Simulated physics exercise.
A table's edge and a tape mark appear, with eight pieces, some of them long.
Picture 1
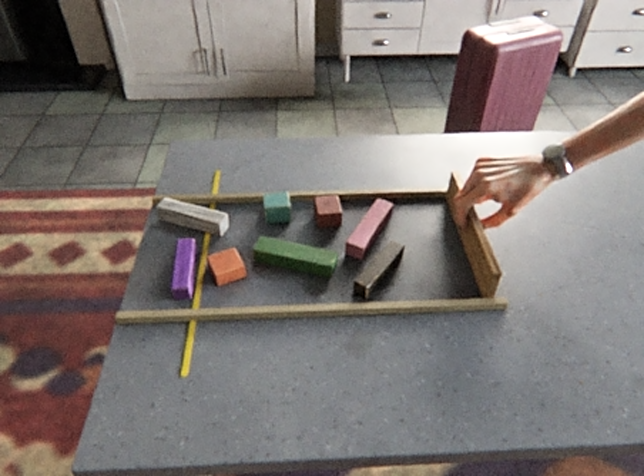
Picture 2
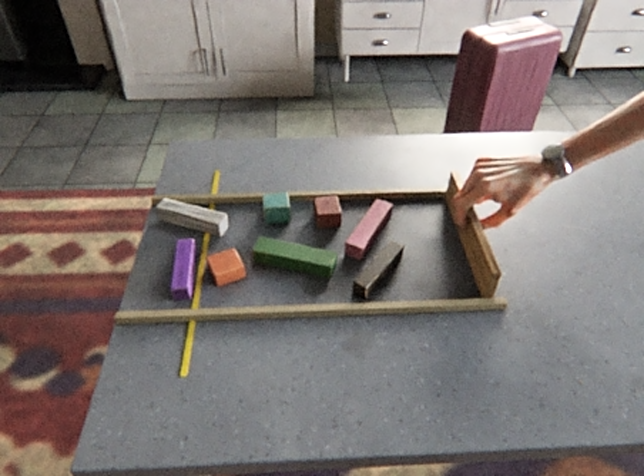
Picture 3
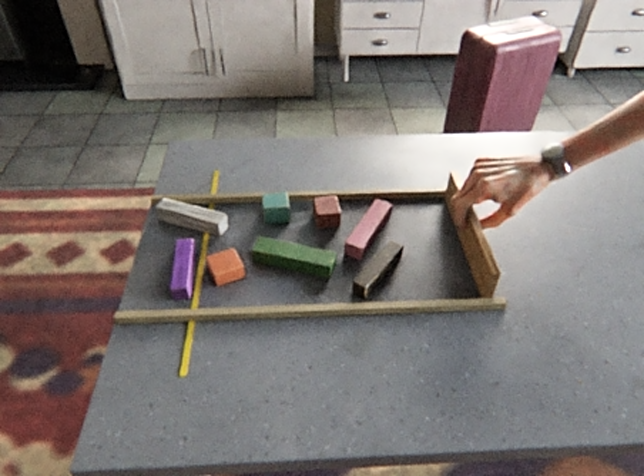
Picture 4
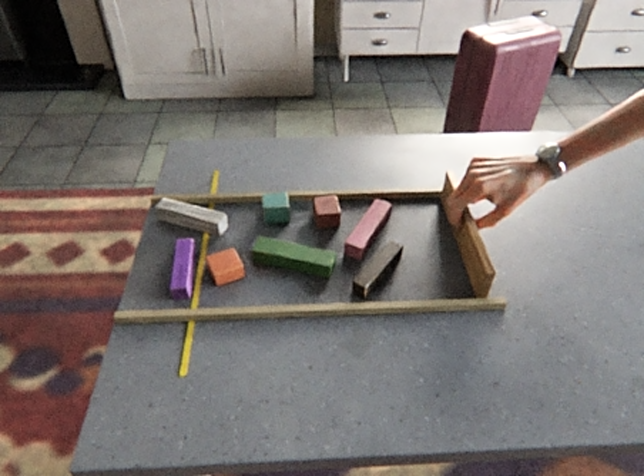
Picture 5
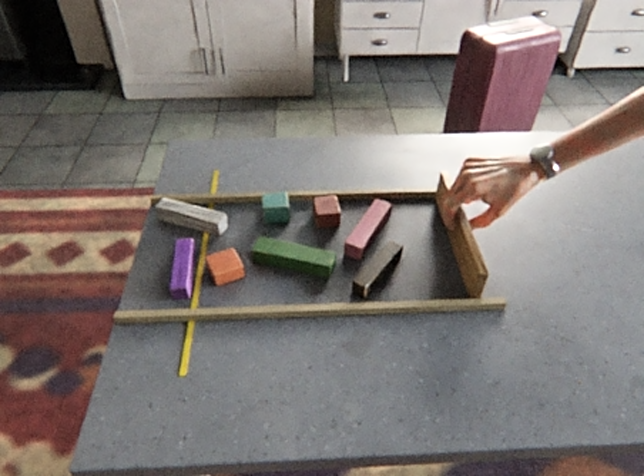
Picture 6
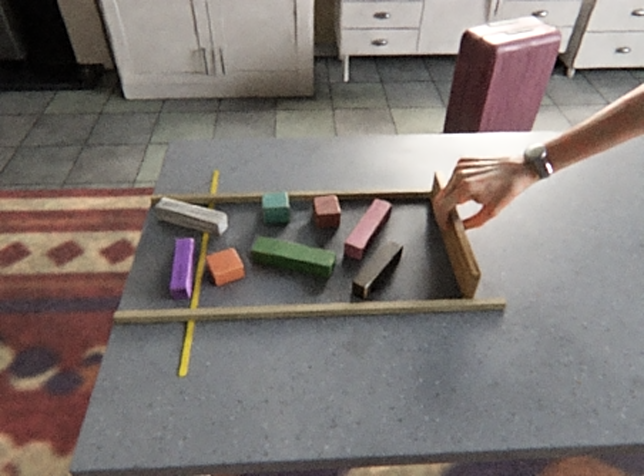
A hand at the right held a wooden board upright between two rails on a table, then slid it slightly left, while the eight colored pieces near the yellow tape and beyond stayed still.
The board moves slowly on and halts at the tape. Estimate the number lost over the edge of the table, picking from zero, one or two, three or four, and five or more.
What drops is a single piece or a pair.
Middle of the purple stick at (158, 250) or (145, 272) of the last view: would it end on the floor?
First place: It goes off the edge; second place: It goes off the edge.
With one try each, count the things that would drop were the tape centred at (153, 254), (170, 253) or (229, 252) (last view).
In order, the counts are 6, 5 and 0.
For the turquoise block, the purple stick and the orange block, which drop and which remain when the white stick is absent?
So the turquoise block keeps its place, the purple stick goes down and the orange block keeps its place.
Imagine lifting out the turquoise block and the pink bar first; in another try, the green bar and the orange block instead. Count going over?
First try 0, second try 0.
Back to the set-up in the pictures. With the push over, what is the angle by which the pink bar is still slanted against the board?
Roughly 15° out of line.
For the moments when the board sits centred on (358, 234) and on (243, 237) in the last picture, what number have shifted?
That gives 3 for the first and 8 for the second.
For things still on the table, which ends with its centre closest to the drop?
White stick.
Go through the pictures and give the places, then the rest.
In the first frame, white stick (193, 217); purple stick (185, 268); orange block (226, 266); board (470, 230); tape (205, 253).
In the second frame, purple stick (184, 268); board (470, 230).
In the third frame, orange block (225, 267); pink bar (369, 228).
In the fourth frame, white stick (192, 217); black bar (378, 269).
In the fifth frame, purple stick (183, 268); turquoise block (276, 208).
In the sixth frame, white stick (191, 216); purple stick (183, 268); orange block (225, 267); board (452, 231); tape (203, 252).
Early on, none off yet; white stick at rest near (191, 216); purple stick at rest near (183, 268); orange block at rest near (225, 267).
A while later, none off yet; white stick at rest near (191, 216); purple stick moving near (179, 269); orange block travelled a little near (208, 273).
Finally, the number that fall off is one or two; lost, purple stick.
